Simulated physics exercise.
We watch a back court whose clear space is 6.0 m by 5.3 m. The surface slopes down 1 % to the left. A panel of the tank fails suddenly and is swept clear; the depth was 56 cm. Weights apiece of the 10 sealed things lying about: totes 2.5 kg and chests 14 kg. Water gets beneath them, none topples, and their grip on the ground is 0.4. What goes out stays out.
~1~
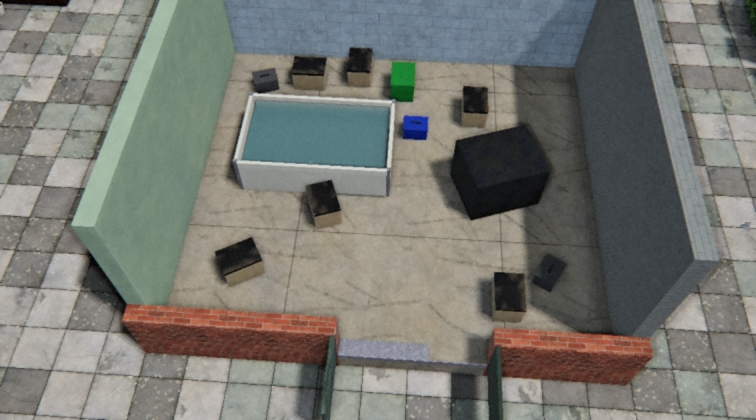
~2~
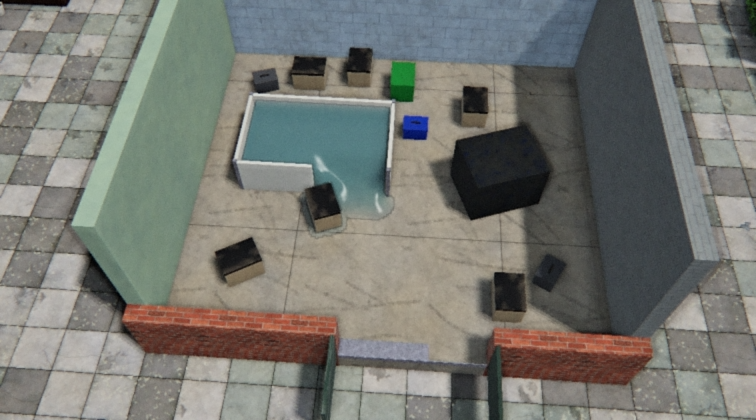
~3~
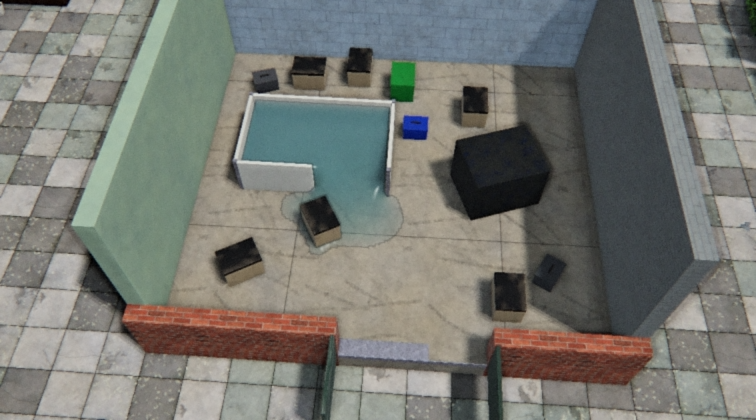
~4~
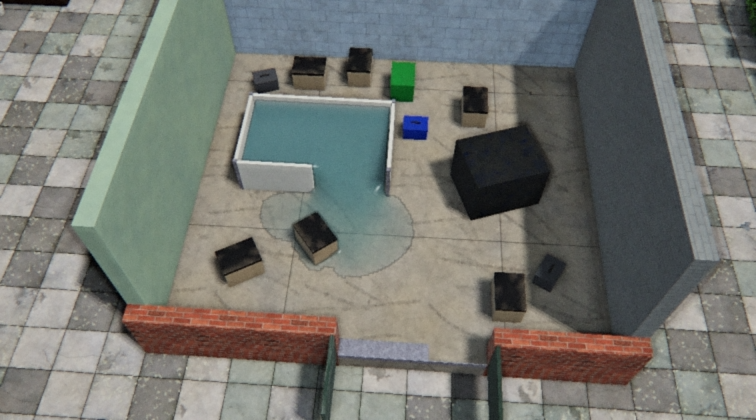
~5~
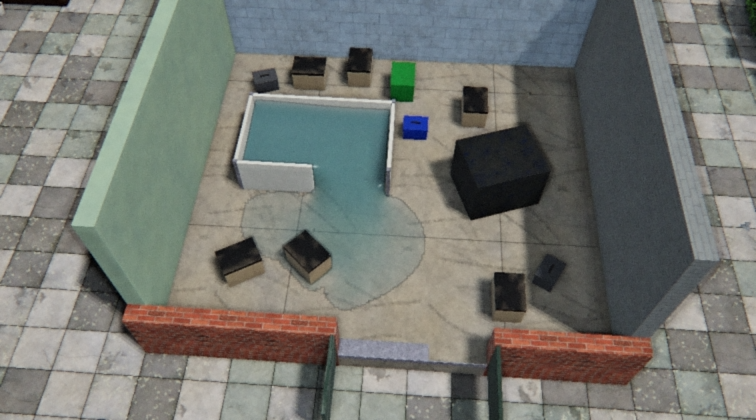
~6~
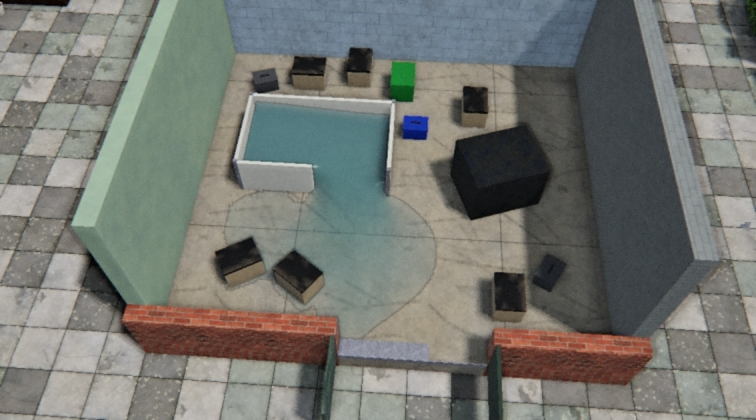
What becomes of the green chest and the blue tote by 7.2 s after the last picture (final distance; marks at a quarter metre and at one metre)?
The green chest stays put, the blue tote holds its place.
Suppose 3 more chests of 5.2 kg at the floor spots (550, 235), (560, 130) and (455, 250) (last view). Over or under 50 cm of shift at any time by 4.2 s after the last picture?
In that order: Less, under, past it.
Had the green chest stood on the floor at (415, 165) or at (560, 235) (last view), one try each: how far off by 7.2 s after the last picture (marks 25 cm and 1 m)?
In that order: It holds its place; it stays put.
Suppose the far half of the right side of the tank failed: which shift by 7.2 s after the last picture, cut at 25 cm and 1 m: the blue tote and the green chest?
In that case the blue tote gets carried off, the green chest gets carried off.
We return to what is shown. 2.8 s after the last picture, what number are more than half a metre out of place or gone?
I count 3.
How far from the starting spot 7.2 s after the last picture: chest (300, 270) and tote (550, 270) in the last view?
In turn: 350 cm, 200 cm.
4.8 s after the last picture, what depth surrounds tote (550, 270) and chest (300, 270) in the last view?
About 2 and 5 cm.
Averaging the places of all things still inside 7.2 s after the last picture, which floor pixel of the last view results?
Near (391, 127).
Then, 0.9 s after the last picture the green chest is near (403, 74), 0.0 m from its start, aground; the blue tote is near (416, 123), 0.0 m from its start, aground; 0 of 10 are out; 1 afloat.
Then, 2.8 s after the last picture the green chest is near (403, 74), 0.0 m from its start, aground; the blue tote is near (416, 123), 0.0 m from its start, aground; 0 of 10 are out; 0 afloat.
Then, 4.8 s after the last picture the green chest is near (403, 74), 0.0 m from its start, aground; the blue tote is near (416, 123), 0.0 m from its start, aground; 0 of 10 are out; 0 afloat.
Then, 7.2 s after the last picture the green chest is near (403, 74), 0.0 m from its start, aground; the blue tote is near (416, 123), 0.0 m from its start, aground; 0 of 10 are out; 2 afloat.
